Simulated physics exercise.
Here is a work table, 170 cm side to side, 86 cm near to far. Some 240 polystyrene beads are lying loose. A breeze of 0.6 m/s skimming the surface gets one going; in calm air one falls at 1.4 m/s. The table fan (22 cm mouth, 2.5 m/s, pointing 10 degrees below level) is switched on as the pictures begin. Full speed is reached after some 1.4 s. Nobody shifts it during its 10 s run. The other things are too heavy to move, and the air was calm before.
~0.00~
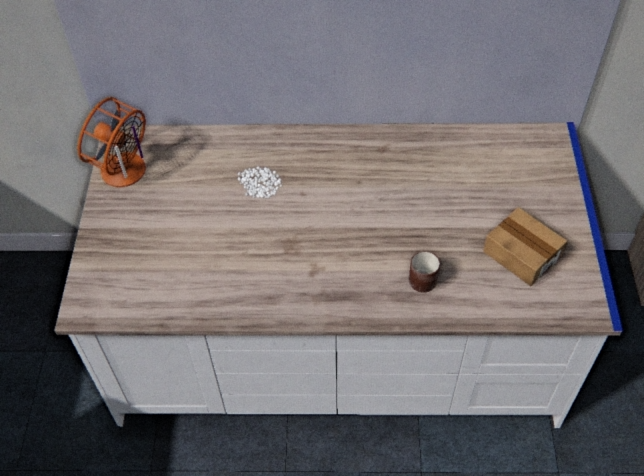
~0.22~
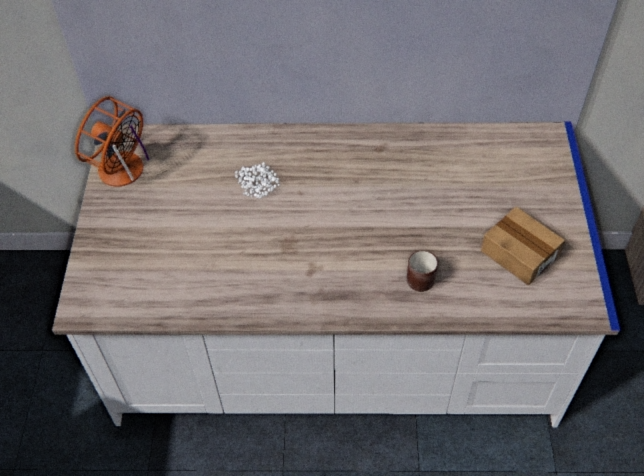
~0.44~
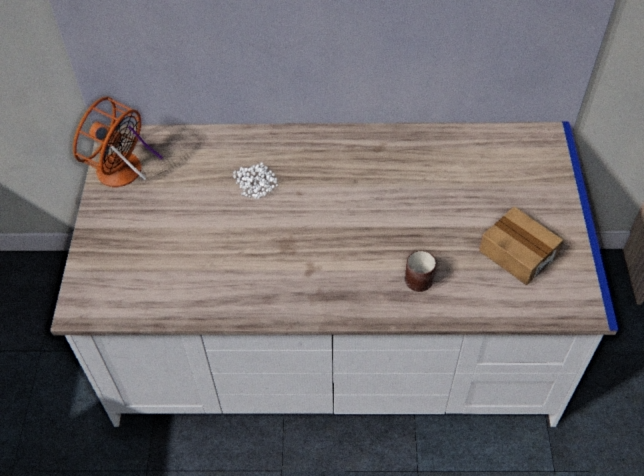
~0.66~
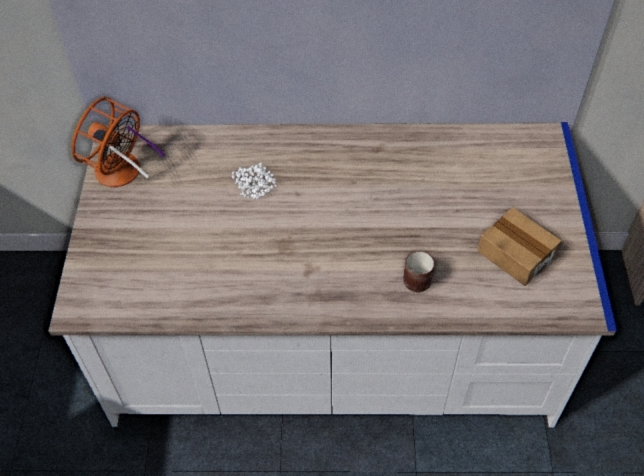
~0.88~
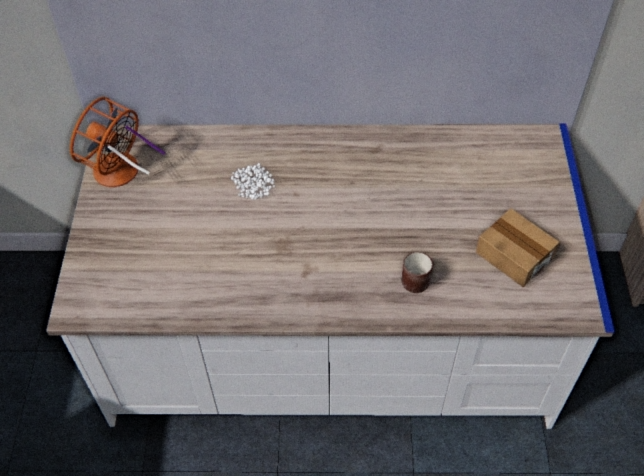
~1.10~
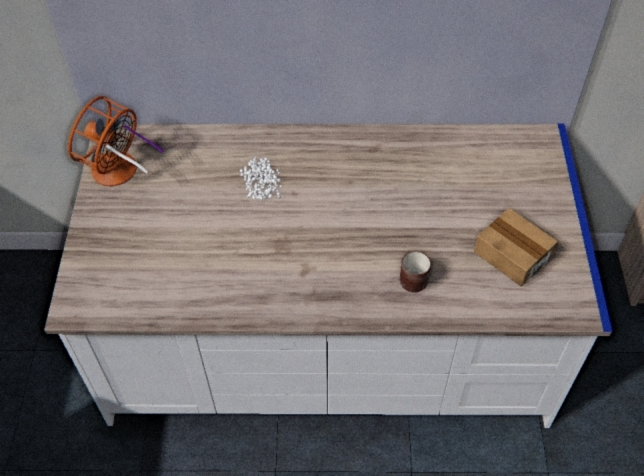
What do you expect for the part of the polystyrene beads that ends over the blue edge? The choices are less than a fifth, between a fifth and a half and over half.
Of the polystyrene beads, more than half end over the blue edge.
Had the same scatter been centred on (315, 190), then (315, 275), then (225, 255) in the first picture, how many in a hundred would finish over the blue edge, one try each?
In turn about 100 %, 0 %, 0 %.
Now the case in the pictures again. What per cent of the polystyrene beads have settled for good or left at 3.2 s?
About 15 %.
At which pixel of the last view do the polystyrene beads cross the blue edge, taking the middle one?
Near (573, 161).
After 2.0 s, 100 % are on the move or not yet settled, 0 % are over the blue edge; the middle of those still in play is near (411, 156).
After 3.2 s, 84 % are on the move or not yet settled, 19 % are over the blue edge; the middle of those still in play is near (506, 153).
After 5.5 s, 52 % are on the move or not yet settled, 48 % are over the blue edge; the middle of those still in play is near (519, 141).
After 10.0 s, at the end, 71 % are over the blue edge; the middle of those still in play is near (494, 133).
